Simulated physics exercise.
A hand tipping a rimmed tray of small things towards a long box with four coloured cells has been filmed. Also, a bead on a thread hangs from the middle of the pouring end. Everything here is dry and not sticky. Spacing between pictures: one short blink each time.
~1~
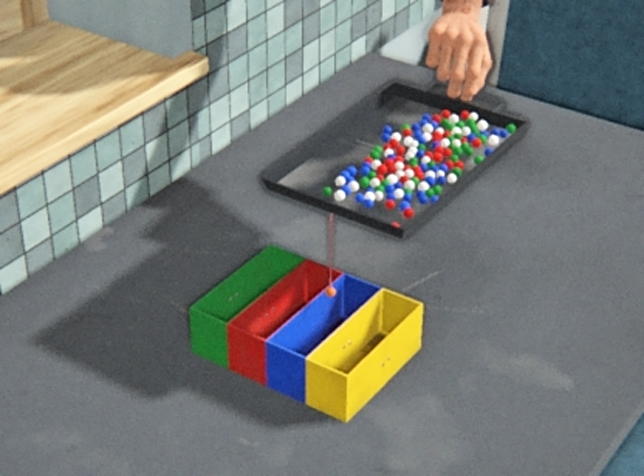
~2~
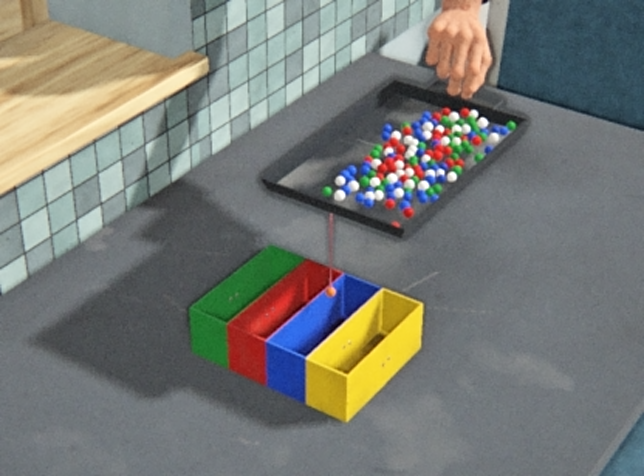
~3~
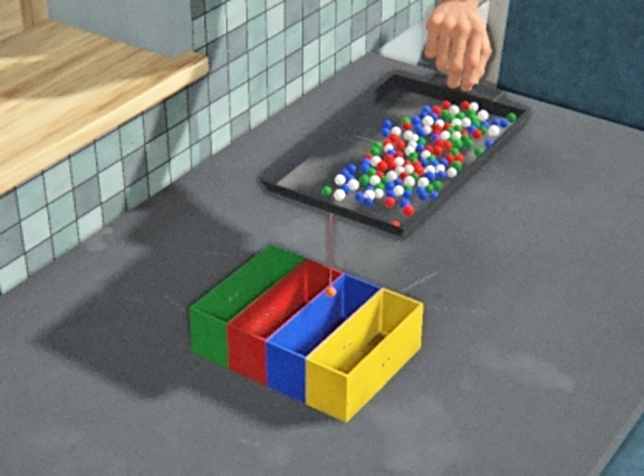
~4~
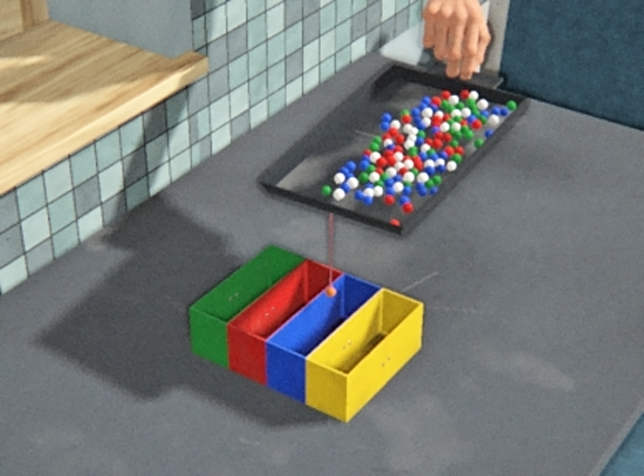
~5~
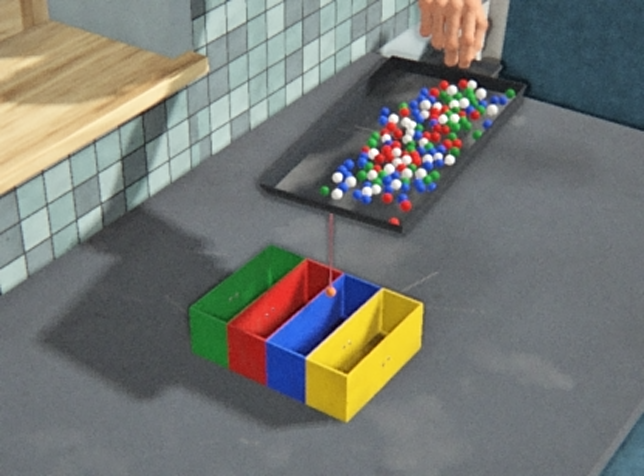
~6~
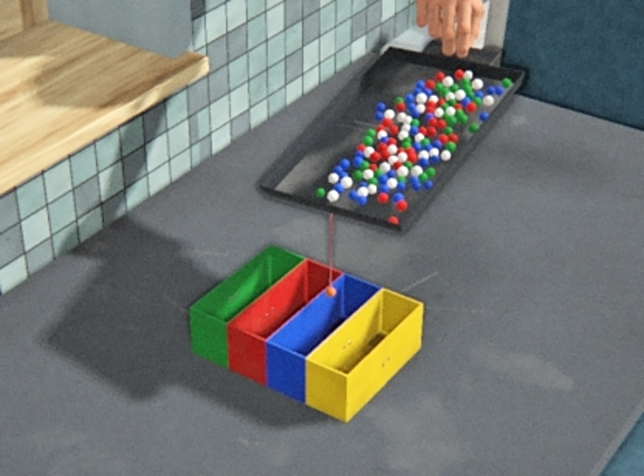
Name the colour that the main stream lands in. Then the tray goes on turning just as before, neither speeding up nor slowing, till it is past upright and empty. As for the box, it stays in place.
Green.
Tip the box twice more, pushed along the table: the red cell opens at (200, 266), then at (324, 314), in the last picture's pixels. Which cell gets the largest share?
Well, the first time it's the yellow cell, and the second time it's green.
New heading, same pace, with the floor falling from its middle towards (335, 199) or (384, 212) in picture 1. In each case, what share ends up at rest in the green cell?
In turn, 20 percent and then 0 percent.
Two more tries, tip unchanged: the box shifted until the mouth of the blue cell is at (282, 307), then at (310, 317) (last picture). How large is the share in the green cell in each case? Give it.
First try: Roughly 10 per cent; second try: Roughly 40 per cent.
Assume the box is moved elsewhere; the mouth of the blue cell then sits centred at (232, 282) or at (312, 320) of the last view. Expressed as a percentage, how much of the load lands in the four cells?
It would be roughly 80 per cent for the first and roughly 100 per cent for the second.
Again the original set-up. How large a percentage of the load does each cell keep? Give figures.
Green cell: Around 50 percent; red cell: Around 40 percent; blue cell: Around 0 percent; yellow cell: Around 0 percent.
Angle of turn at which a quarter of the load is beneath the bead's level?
Roughly 60 degrees at that moment.
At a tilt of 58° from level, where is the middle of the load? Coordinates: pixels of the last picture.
Mark it at roughly (291, 199) in the final frame.
Soon after the last picture, tray tipped steeply; about two thirds on the tray; a small part in the green cell; a small part in the red cell; a stray few in the blue cell; a small part falling or outside the box.
A little later, tray tipped right over; about half in the green cell; about a third in the red cell; a stray few in the blue cell; a stray few in the yellow cell; a small part falling or outside the box.
Later still, tray tipped past a quarter turn; about half in the green cell; about a third in the red cell; a stray few in the blue cell; a stray few in the yellow cell; a small part falling or outside the box.
At rest, tray tipped past a quarter turn; about half in the green cell; about a third in the red cell; a stray few in the blue cell; a stray few in the yellow cell; a small part outside the box.
